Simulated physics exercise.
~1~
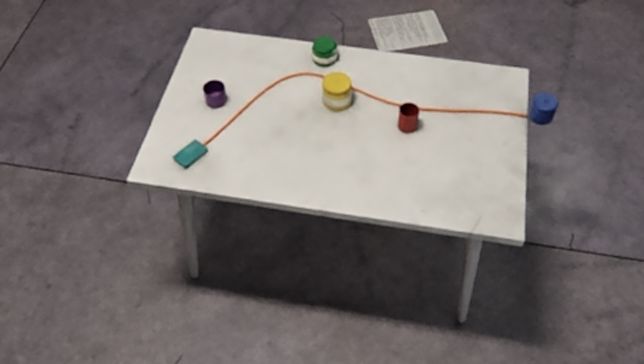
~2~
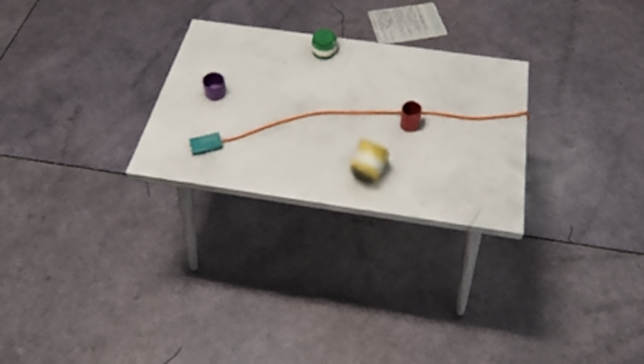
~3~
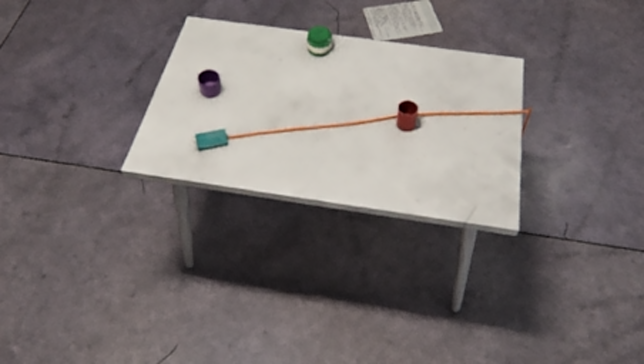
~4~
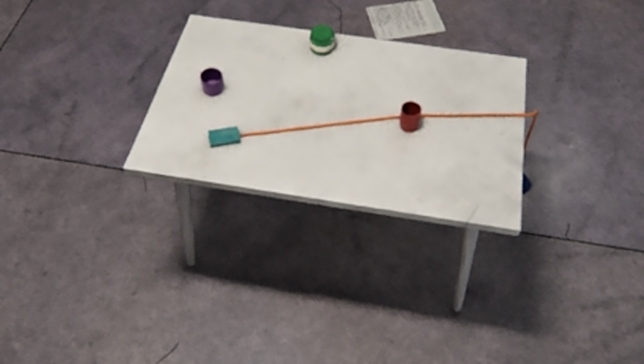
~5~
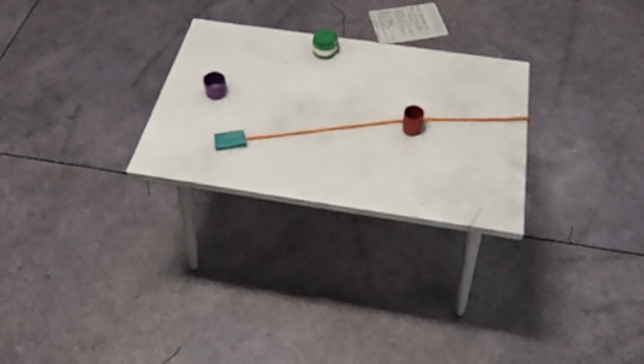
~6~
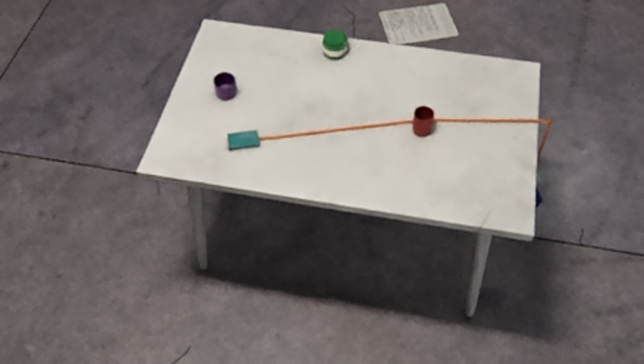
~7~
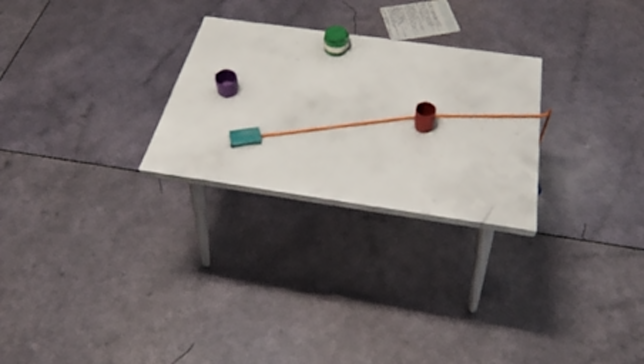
The clip shows a blue cylinder dropping off the right edge of a white table, pulling taut an orange cord tied to a teal block, which slides right. The yellow canister tumbles off the table, while the red, purple and green items remain standing on top.
